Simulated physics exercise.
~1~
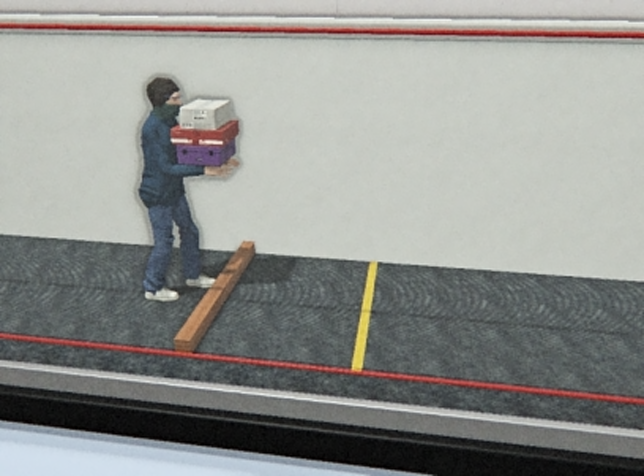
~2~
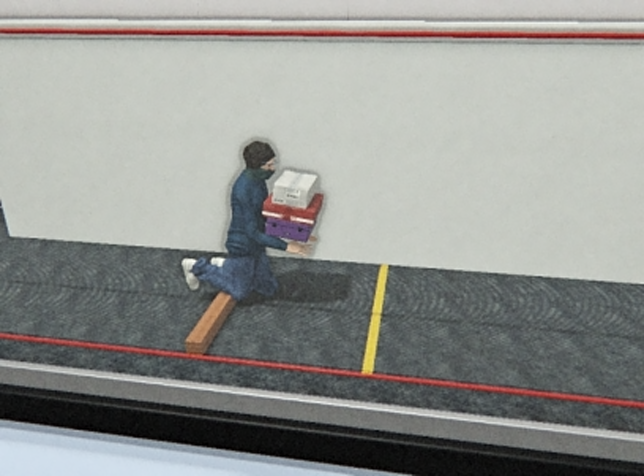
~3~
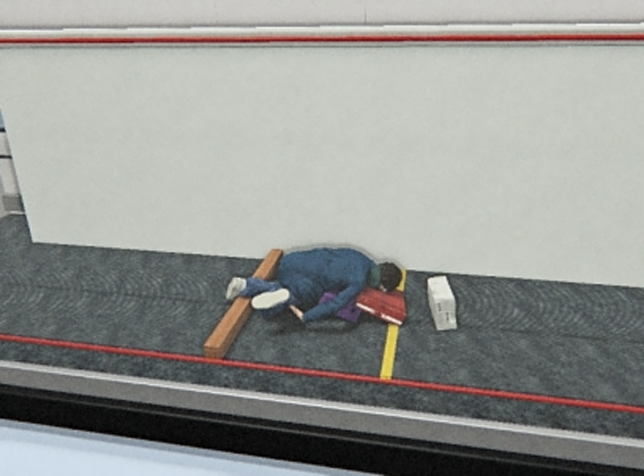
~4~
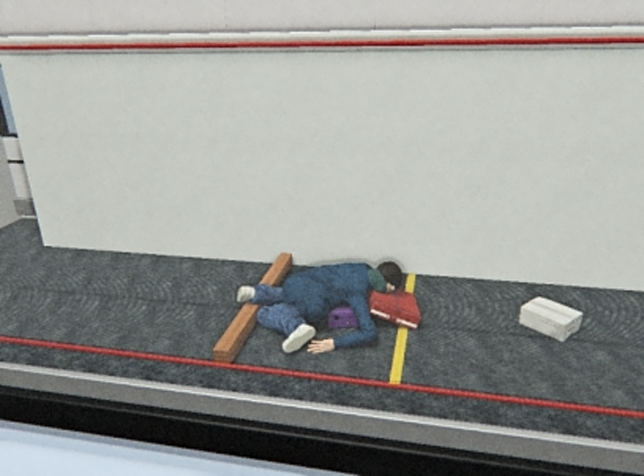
Person carrying stacked boxes pitching forward over a wooden beam, landing face down on them as the white box tumbles past a yellow line.
